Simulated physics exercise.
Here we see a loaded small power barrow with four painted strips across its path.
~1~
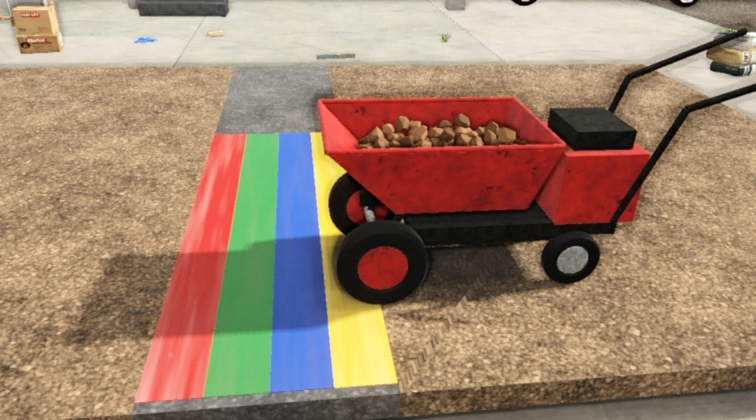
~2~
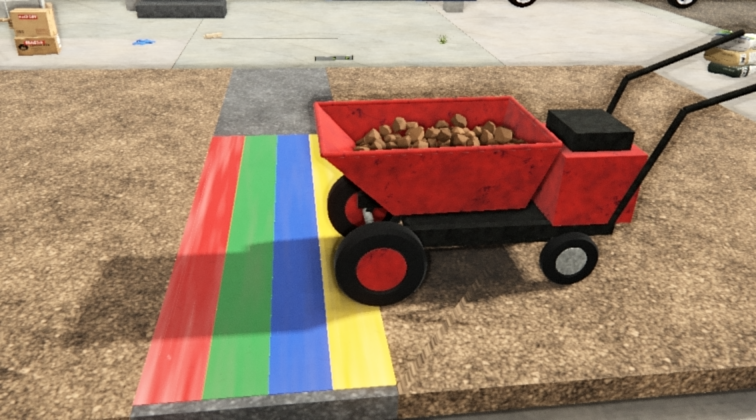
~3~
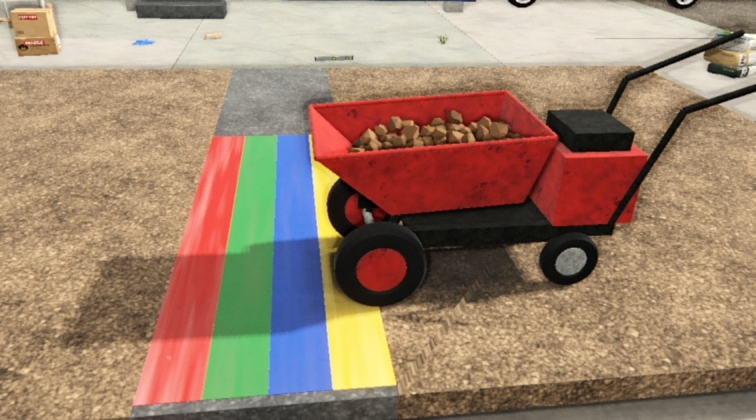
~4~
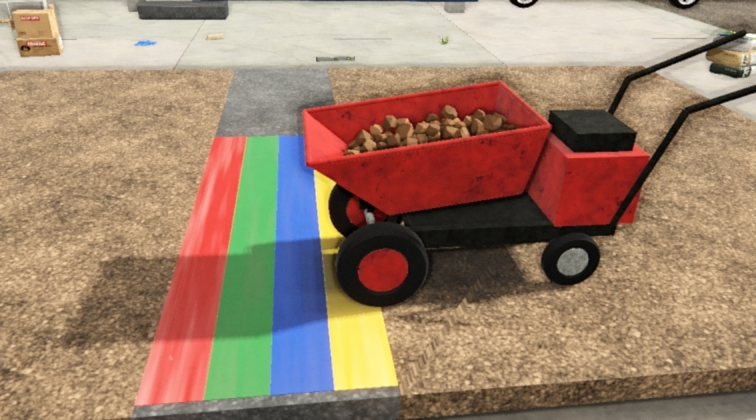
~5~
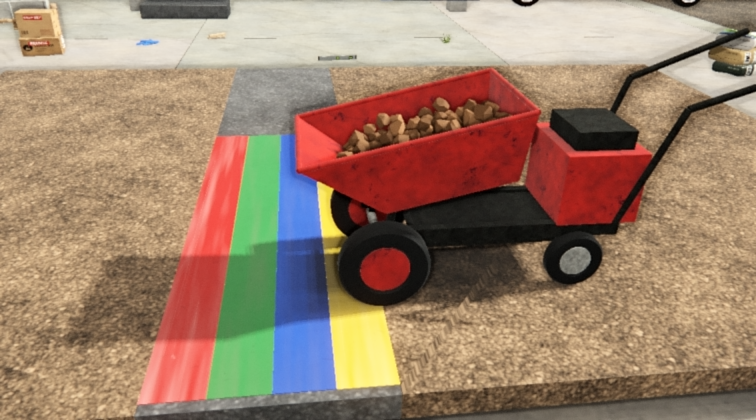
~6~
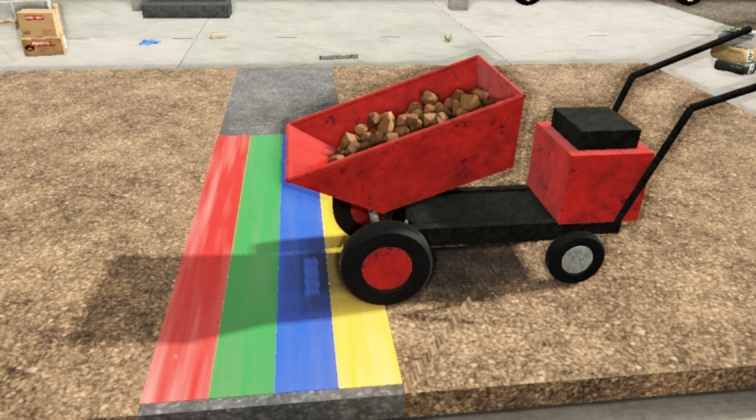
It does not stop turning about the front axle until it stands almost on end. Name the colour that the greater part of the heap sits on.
Red.
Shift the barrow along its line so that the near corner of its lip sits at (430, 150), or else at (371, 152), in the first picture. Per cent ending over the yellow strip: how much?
10 and 0 percent, in that order.
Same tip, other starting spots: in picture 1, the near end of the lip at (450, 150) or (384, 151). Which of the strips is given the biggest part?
One by one: The blue strip and the green strip.
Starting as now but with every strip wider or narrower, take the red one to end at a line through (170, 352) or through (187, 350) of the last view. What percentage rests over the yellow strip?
Respectively 0 and 0 percent.
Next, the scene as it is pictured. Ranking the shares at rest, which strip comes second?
Runner-up - that green strip.
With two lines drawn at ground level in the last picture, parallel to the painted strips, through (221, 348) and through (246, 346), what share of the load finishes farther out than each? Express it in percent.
Estimate, first then second: 70 %, 80 %.
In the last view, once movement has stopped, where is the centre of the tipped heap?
I'd say the middle ends up at about (196, 270).
Soon after the last picture, skip tipped steeply; all in the skip.
A little later, skip tipped right over; about half in the skip; about a quarter over the green strip; about a quarter over the red strip; a stray few off the paint.
Later still, skip tipped right over; about a quarter in the skip; a small part over the green strip; about a third over the red strip; about a quarter off the paint.
At rest, skip tipped right over; about a quarter in the skip; none over the yellow strip; none over the blue strip; a small part over the green strip; about a third over the red strip; about a quarter off the paint.
